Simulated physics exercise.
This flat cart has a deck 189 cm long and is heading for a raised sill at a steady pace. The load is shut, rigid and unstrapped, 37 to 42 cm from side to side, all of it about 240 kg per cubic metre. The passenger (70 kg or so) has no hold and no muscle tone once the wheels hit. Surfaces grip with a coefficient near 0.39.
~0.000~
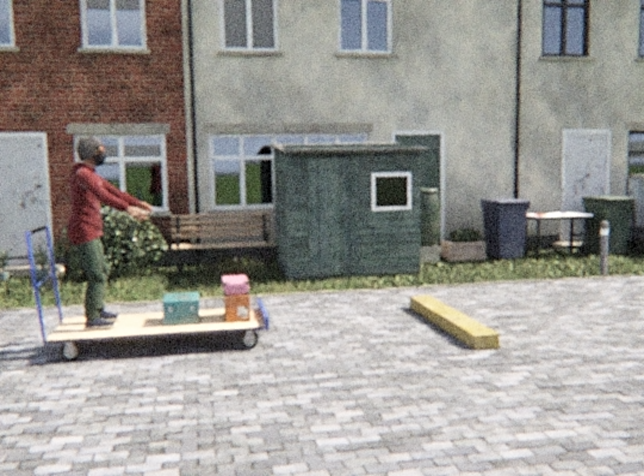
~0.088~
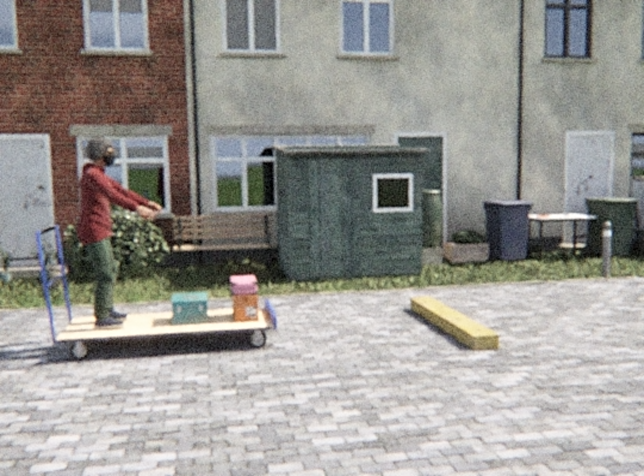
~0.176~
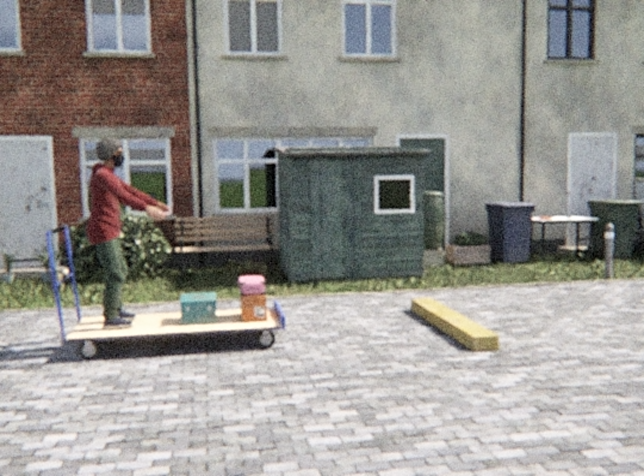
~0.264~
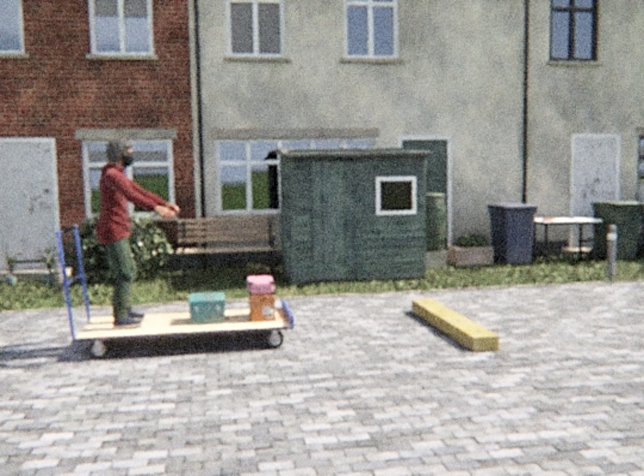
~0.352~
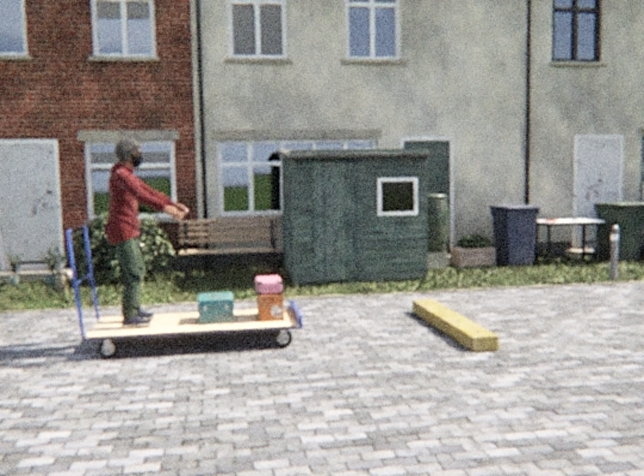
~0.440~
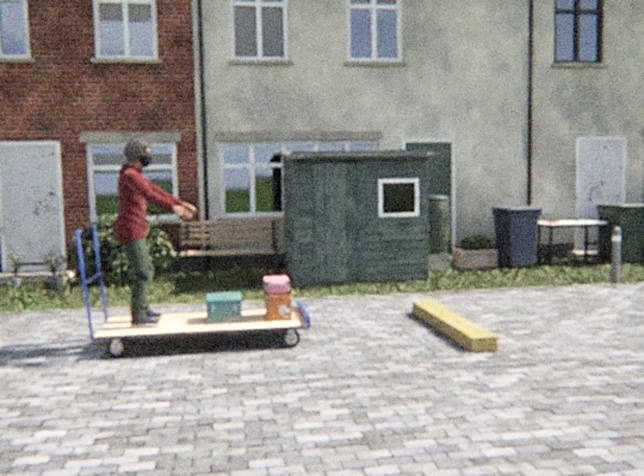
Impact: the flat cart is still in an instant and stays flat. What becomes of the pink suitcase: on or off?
The pink suitcase stays aboard.
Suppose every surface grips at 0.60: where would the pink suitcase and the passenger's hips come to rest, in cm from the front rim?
Then pink 20 behind, hips 130 behind.
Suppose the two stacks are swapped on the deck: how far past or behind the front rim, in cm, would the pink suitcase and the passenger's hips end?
In that case pink 50 behind, hips 130 behind.
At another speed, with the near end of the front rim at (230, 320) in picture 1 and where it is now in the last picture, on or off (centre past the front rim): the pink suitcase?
In that case pink off.
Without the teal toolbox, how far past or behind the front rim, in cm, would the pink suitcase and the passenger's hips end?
Then pink 10 behind, hips 130 behind.
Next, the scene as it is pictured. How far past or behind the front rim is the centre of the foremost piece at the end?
Some 10 cm behind it.
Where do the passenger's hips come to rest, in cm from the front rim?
Some 130 cm behind it.
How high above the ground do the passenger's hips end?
About 55 cm.
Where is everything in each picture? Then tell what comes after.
Pink suitcase (235, 285), teal toolbox (182, 309), rim corner (267, 326); 187 cm short of the stop, in the first picture.
Pink suitcase (243, 285), teal toolbox (190, 309), rim corner (276, 326); 179 cm short of the stop, in the second picture.
Pink suitcase (252, 286), teal toolbox (199, 309), rim corner (284, 325); 170 cm short of the stop, in the third picture.
Pink suitcase (260, 285), teal toolbox (208, 309), rim corner (293, 325); 162 cm short of the stop, in the fourth picture.
Pink suitcase (269, 285), teal toolbox (216, 308), rim corner (301, 325); 153 cm short of the stop, in the fifth picture.
Pink suitcase (276, 285), teal toolbox (224, 308), rim corner (309, 325); 145 cm short of the stop. Speed about 1.0 m/s, in the sixth picture.
Impact comes at 1.94 s.
After 2.19 s the pink suitcase is 13 cm behind the rim, tilted 0°, near (434, 278) in the last picture's view.
After 2.49 s the pink suitcase is 13 cm behind the rim, tilted 0°, near (434, 278) in the last picture's view.
After 2.94 s the pink suitcase is 13 cm behind the rim, tilted 0°, near (434, 278) in the last picture's view.
Final state at 3.6 s, nothing is past the rim; behind it, orange parcel, teal toolbox, pink suitcase and the passenger's hips.
